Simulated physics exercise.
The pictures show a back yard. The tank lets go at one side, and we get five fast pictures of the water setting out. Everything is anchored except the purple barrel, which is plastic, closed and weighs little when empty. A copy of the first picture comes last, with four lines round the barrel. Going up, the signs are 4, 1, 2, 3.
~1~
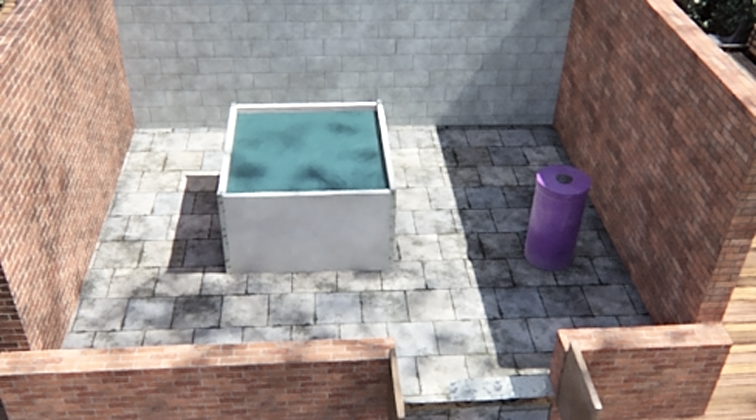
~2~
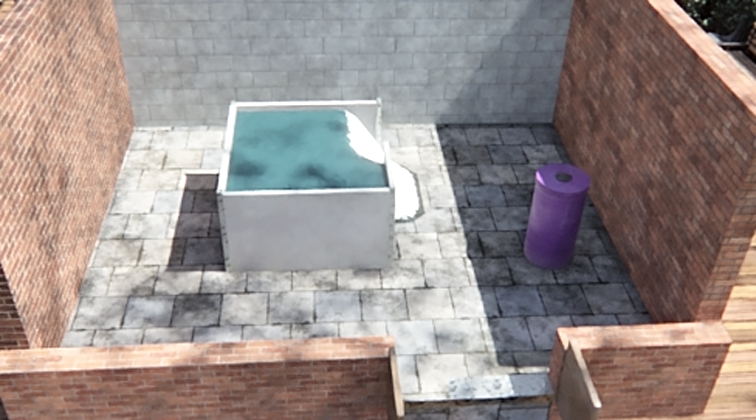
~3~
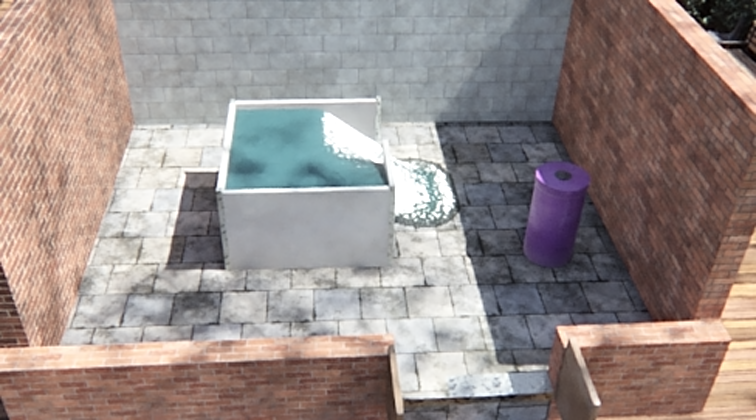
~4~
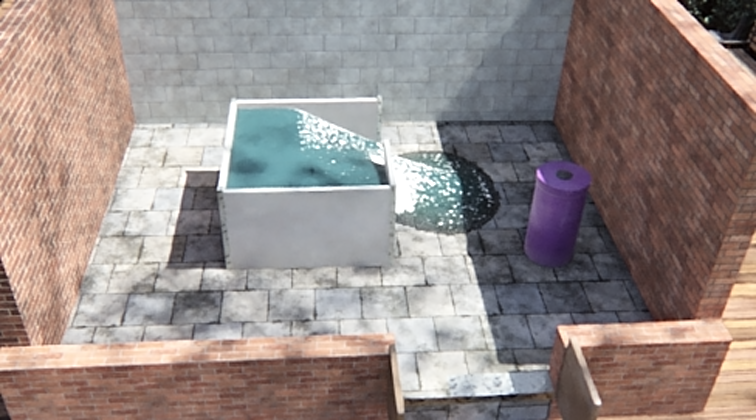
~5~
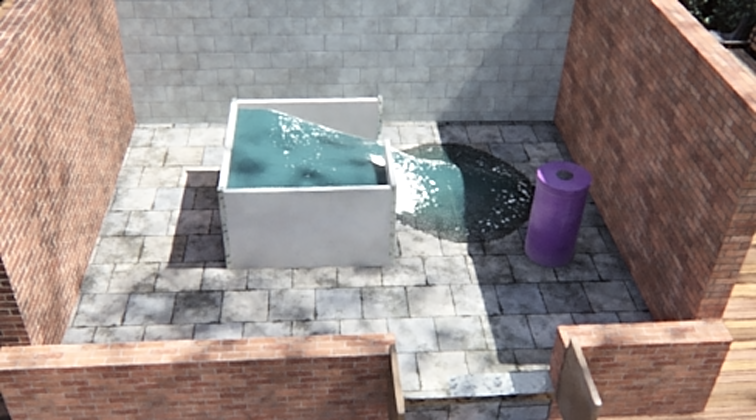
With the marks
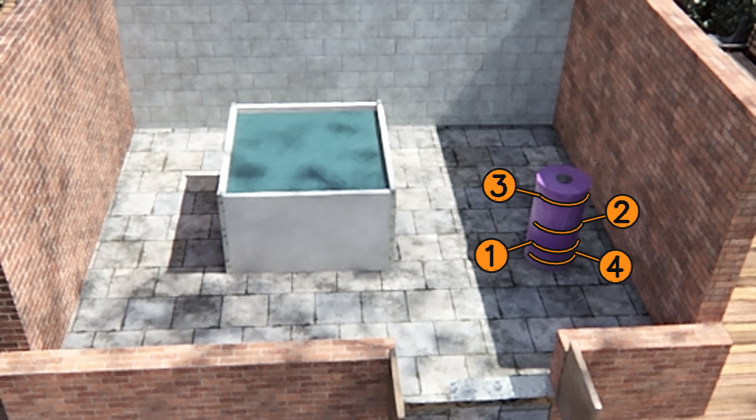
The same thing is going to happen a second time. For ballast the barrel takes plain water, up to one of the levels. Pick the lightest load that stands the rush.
Level 2 just does it.
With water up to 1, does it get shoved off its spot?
Yes, that goes wrong.
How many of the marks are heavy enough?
Two of the four.
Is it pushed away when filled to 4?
Yes.
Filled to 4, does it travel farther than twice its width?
Yes, it does.
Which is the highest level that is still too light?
Level 1.
On the marked copy, 1 at (559, 251); 2 at (563, 232); 3 at (568, 204); 4 at (556, 263); from the bottom up 4, 1, 2, 3.
With 1, it is pushed about its own width away.
With 2, it does not move.
With 3, it does not move.
With 4, it is pushed about 5 times its own width away.
